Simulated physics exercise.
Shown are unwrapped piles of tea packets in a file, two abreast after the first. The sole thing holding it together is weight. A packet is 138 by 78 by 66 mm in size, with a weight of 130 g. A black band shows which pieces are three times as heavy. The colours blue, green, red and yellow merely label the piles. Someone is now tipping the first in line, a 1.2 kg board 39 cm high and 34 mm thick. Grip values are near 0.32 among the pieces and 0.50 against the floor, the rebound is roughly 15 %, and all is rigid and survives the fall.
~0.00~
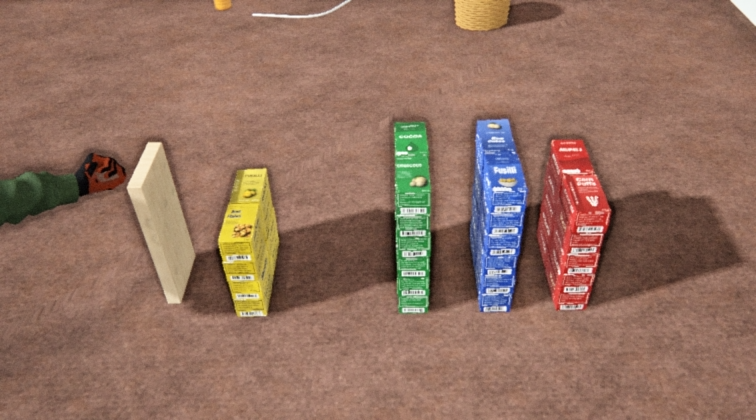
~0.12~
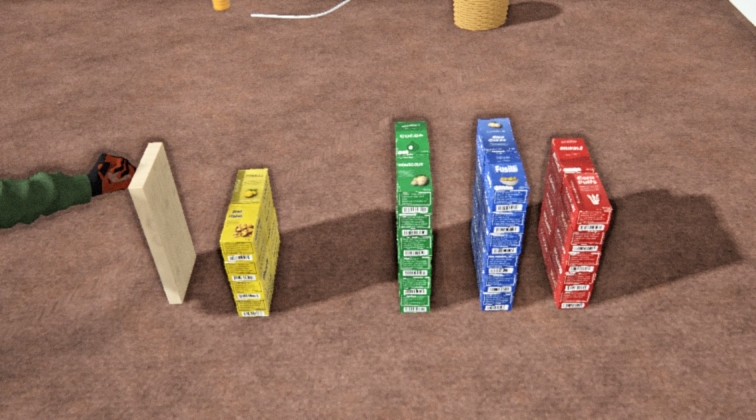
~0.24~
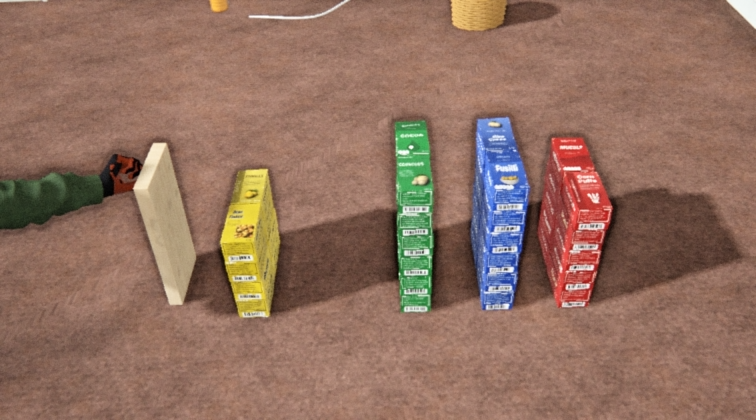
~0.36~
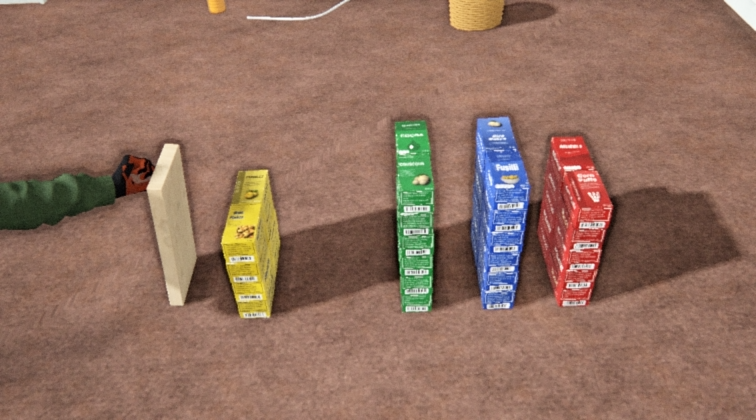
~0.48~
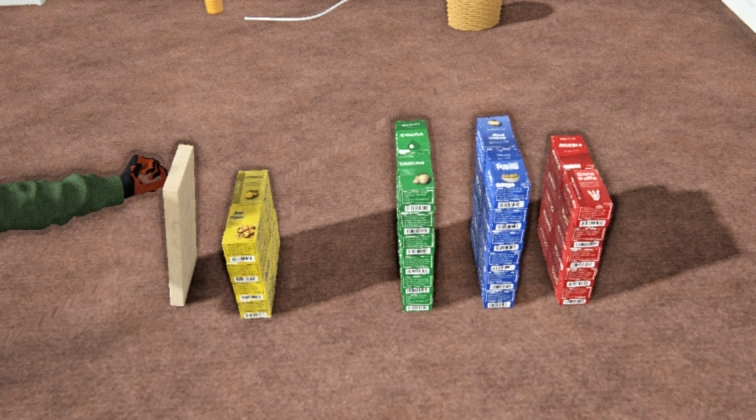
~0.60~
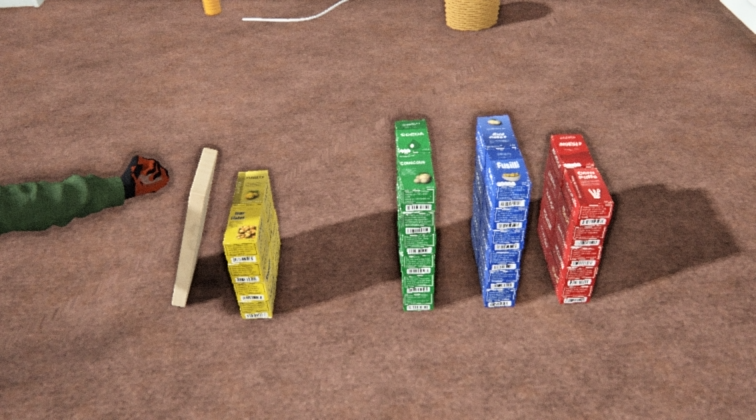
To begin with, a gloved hand in a green sleeve reaches from the left toward an upright pale board, with yellow, green, blue and red stacks of packets standing to its right. The hand pushes the board, which leans rightward toward the yellow stack, while the stacks stay still.
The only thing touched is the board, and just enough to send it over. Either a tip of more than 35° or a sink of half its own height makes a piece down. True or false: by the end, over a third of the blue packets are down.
False.
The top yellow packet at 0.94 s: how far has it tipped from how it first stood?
Rotation: Approx. 100°.
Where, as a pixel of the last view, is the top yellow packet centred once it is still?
Look near (377, 283) in the final frame.
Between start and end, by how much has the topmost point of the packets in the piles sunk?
By about 0 cm, start to end.
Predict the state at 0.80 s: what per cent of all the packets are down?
By that time it is 0 percent.
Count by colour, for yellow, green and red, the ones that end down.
Down at the end - yellow 6, green 0, red 0.
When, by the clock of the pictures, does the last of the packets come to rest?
Around 2.0 seconds.
After 0.80 s, board 40° from upright; none of the 12 blue packets down (0 of 42 in all colours); top blue packet unmoved; top yellow packet leaning 10°.
After 0.94 s, board 50° from upright; none of the 12 blue packets down (2 of 42 in all colours); top blue packet unmoved; top yellow packet on its side.
After 1.06 s, board 57° from upright; none of the 12 blue packets down (4 of 42 in all colours); top blue packet unmoved; top yellow packet upside down.
After 1.26 s, board 67° from upright; none of the 12 blue packets down (6 of 42 in all colours); top blue packet unmoved; top yellow packet upside down.
At rest (2.2 s), board 73° from upright; none of the 12 blue packets down (6 of 42 in all colours); top blue packet unmoved; top yellow packet upside down. That is 0 per cent. As the last picture would show them, middles, top blue packet near (507, 178), top yellow packet near (377, 283).
